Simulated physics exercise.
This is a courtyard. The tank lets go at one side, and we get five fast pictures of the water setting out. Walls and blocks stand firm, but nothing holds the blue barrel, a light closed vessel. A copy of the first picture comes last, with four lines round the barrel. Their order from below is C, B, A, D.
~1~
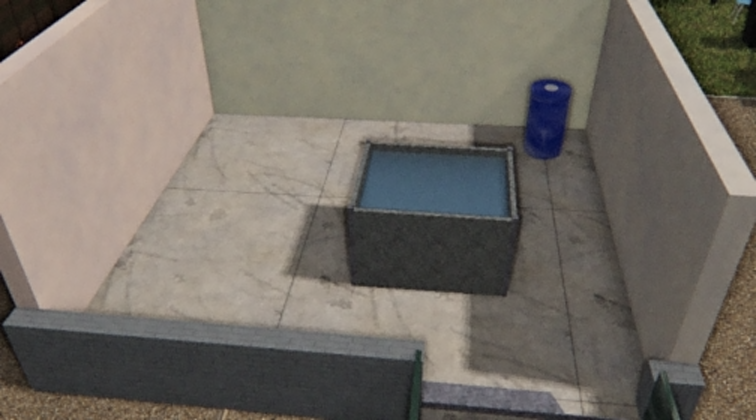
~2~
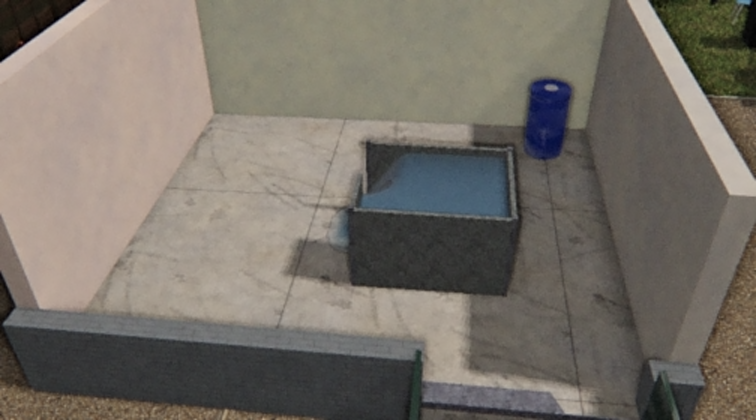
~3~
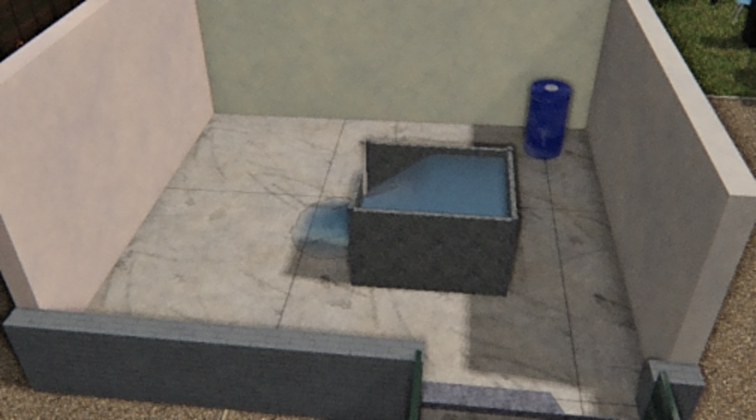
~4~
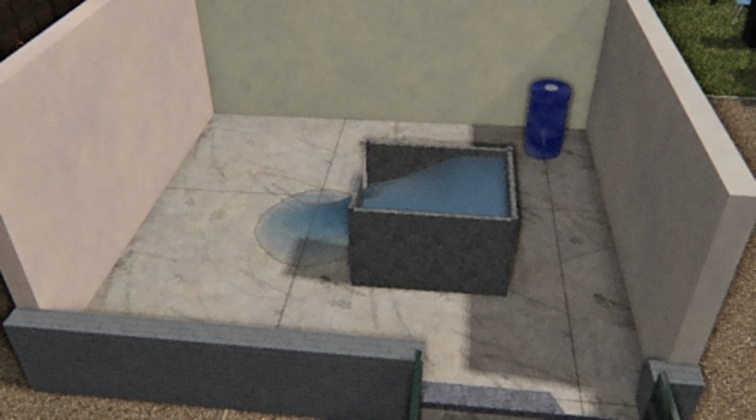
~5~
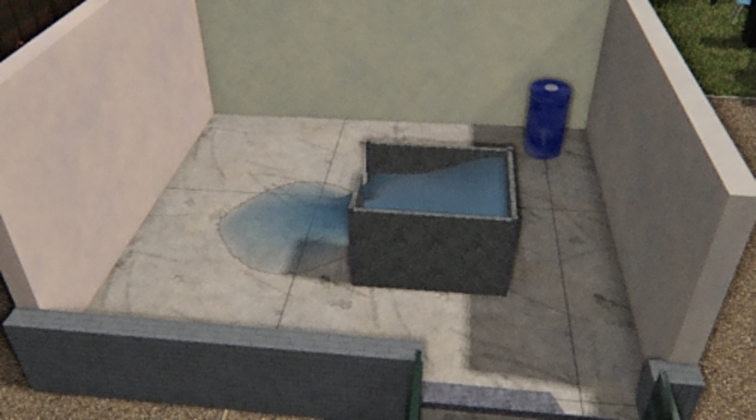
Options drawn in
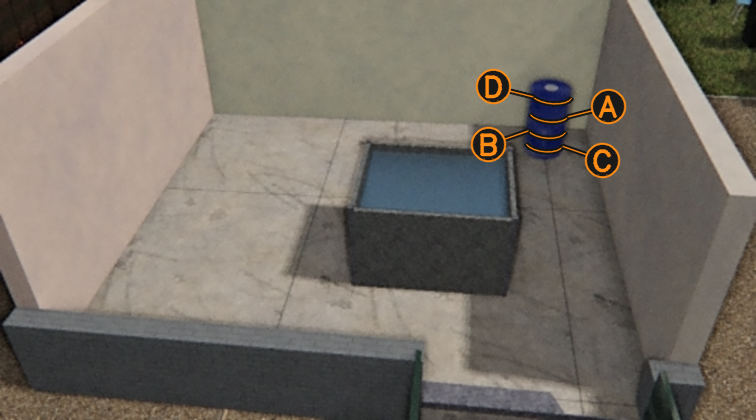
Water draining from a square stone tank through its left side and spreading in a widening pool across the courtyard's pale floor.
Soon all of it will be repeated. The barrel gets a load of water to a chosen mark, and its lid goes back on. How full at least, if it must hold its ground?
Level C just does it.
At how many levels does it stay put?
All four.
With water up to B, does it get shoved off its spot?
No, not at all.
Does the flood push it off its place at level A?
No.
In orange, A at (550, 122); B at (547, 138); C at (545, 151); D at (553, 103); from the bottom up C, B, A, D.
If A is chosen, it does not move.
If B is chosen, it does not move.
If C is chosen, it does not move.
If D is chosen, it does not move.
